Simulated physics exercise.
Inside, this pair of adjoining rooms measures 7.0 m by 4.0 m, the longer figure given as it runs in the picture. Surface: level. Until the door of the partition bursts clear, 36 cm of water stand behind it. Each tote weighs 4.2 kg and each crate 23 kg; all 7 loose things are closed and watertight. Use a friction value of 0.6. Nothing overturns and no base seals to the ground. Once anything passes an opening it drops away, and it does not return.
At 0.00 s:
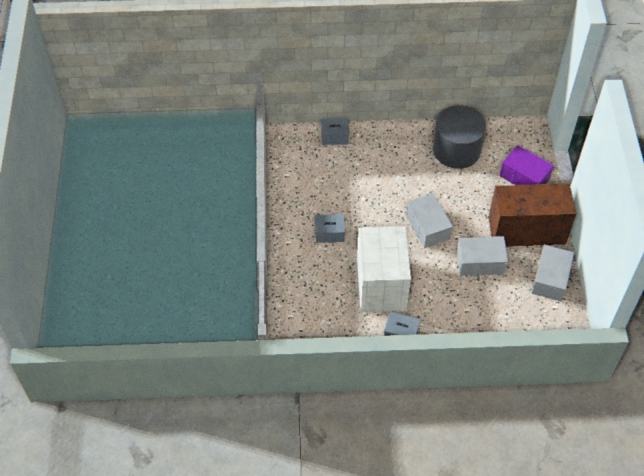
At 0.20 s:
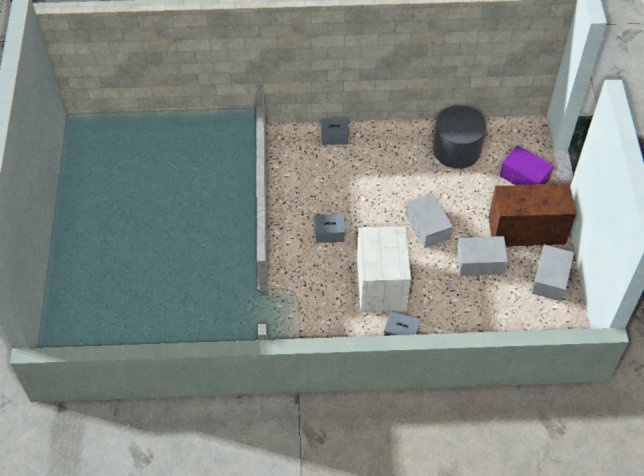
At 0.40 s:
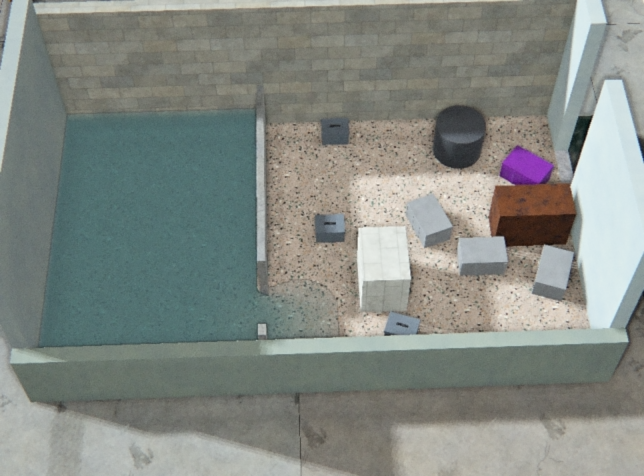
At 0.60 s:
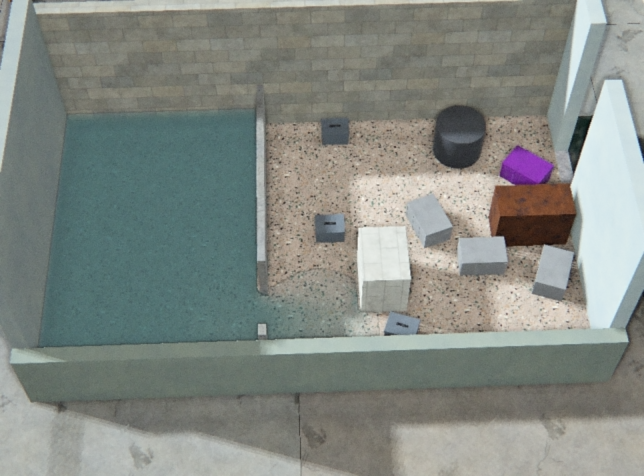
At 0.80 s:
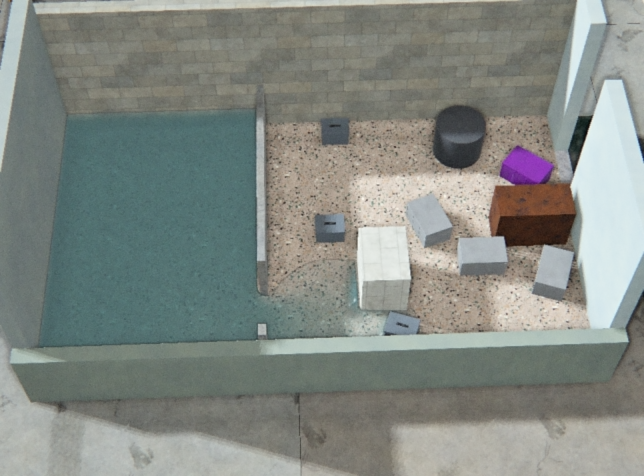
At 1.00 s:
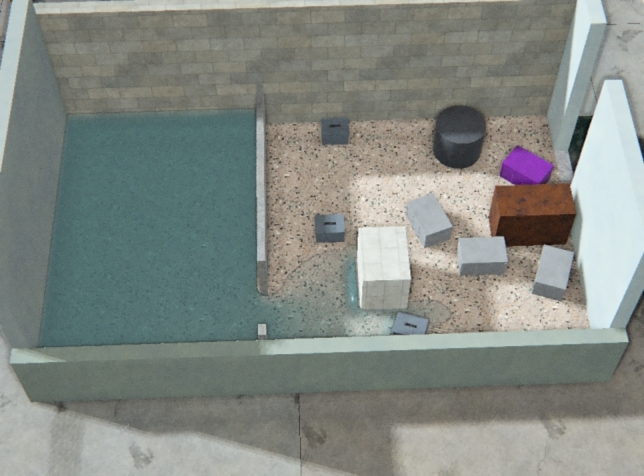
In a pair of adjoining rooms seen from above, water fills the left side while blocks and a purple crate sit on the dry speckled floor at right. A gap opens low in the dividing wall and water spreads rightward through it, reaching the white block, then a small grey block near the front wall shifts slightly.
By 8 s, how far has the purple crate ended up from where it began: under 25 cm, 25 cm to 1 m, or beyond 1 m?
It stays where it is.
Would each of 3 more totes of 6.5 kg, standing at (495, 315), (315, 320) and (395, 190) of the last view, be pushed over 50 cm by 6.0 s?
One by one they come out larger, larger, lesser.
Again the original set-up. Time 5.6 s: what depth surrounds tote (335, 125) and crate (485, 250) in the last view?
Close to 8 and 8 centimetres.
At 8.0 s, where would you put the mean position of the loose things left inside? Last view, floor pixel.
Close to (421, 210).
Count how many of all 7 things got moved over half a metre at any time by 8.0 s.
It works out to 6.
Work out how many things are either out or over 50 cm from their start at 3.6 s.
At that moment it comes to 2.
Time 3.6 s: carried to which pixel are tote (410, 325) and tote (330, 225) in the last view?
Roughly (558, 282), then roughly (289, 150).
After 1.6 s the purple crate is near (528, 164), 0.0 m from its start, aground; 0 of 7 are out; 0 afloat.
After 3.6 s the purple crate is near (528, 164), 0.0 m from its start, aground; 0 of 7 are out; 2 afloat.
After 5.6 s the purple crate is near (528, 164), 0.0 m from its start, aground; 0 of 7 are out; 4 afloat.
After 8.0 s the purple crate is near (528, 164), 0.0 m from its start, aground; 0 of 7 are out; 4 afloat.
